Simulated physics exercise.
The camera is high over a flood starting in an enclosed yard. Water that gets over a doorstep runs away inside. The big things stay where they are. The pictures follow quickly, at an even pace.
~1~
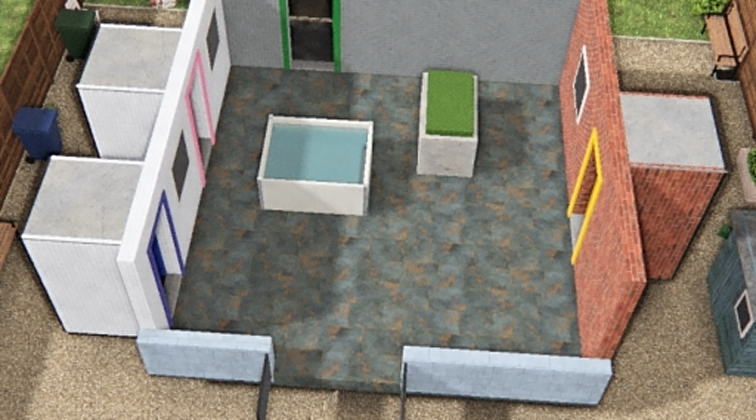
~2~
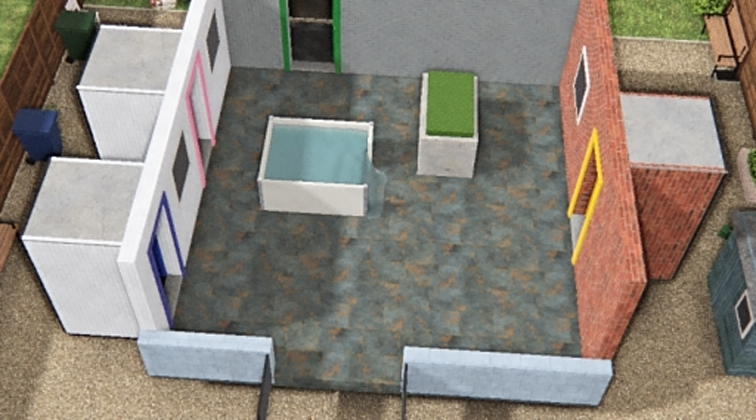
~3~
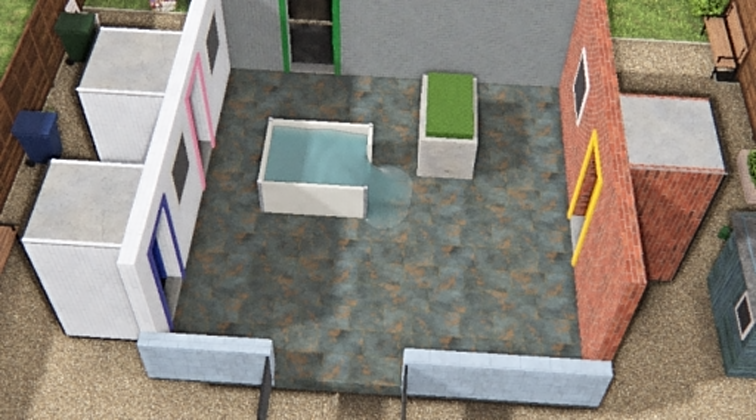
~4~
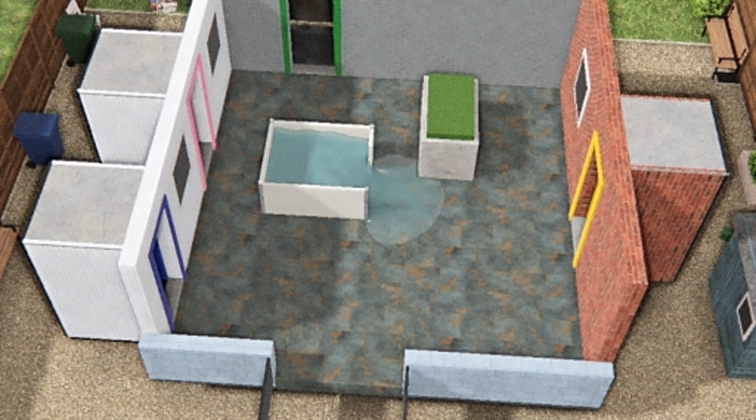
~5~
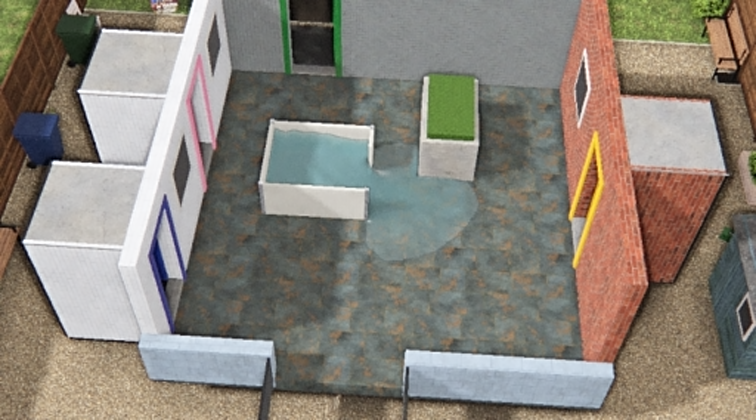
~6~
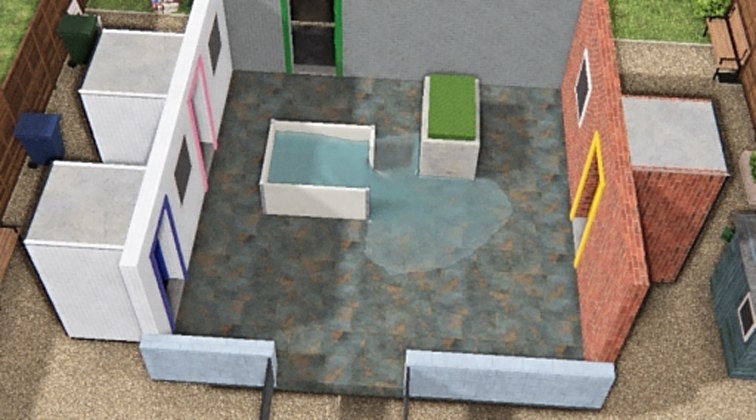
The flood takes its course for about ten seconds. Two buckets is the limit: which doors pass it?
One by one: The yellow door takes more than that; the green door stays under that; the blue door stays under that; the pink door stays under that.
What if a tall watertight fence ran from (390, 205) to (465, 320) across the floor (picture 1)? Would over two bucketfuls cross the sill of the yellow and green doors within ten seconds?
The yellow door is over, the green door holds.
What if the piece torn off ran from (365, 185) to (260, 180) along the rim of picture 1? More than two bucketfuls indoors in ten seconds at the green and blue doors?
My reading: The green door holds, the blue door passes that mark.
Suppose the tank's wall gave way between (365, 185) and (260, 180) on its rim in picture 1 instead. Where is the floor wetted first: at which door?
That is the one in blue.
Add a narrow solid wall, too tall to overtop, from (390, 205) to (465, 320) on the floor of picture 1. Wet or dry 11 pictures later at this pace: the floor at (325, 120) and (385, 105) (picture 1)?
In that order: Dry, flooded.
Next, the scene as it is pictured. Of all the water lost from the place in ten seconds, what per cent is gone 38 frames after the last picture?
Some 65 per cent.
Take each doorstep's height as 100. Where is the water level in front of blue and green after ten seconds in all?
About 80 and 40 per cent.
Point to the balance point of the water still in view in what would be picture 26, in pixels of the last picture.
I would point to (445, 222).
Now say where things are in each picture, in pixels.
The first frame shows the tank at (317, 154) is whole and still.
In the second frame, the front is at (375, 216), out from the gap at (366, 182).
In the third frame, the front is at (408, 180), out from the gap at (365, 186).
In the fourth frame, water pours out at (366, 188) and has run to (441, 194).
In the fifth frame, the front is at (474, 201), out from the gap at (367, 188).
In the sixth frame, the front is at (506, 216), out from the gap at (367, 188).
A moment on, water covers 25 % of the floor; the yellow door under two buckets in, the green door not reached, the blue door not reached, the pink door not reached.
Next, water covers 40 % of the floor; the yellow door over two buckets in, the green door not reached, the blue door not reached, the pink door not reached.
Then, water covers 45 % of the floor; the yellow door far over two buckets in, the green door wet at the sill, nothing in, the blue door not reached, the pink door not reached.
Later, water covers 70 % of the floor; the yellow door far over two buckets in, the green door wet at the sill, nothing in, the blue door not reached, the pink door not reached.
In the end, water covers 95 % of the floor; the yellow door far over two buckets in, the green door wet at the sill, nothing in, the blue door wet at the sill, nothing in, the pink door wet at the sill, nothing in.
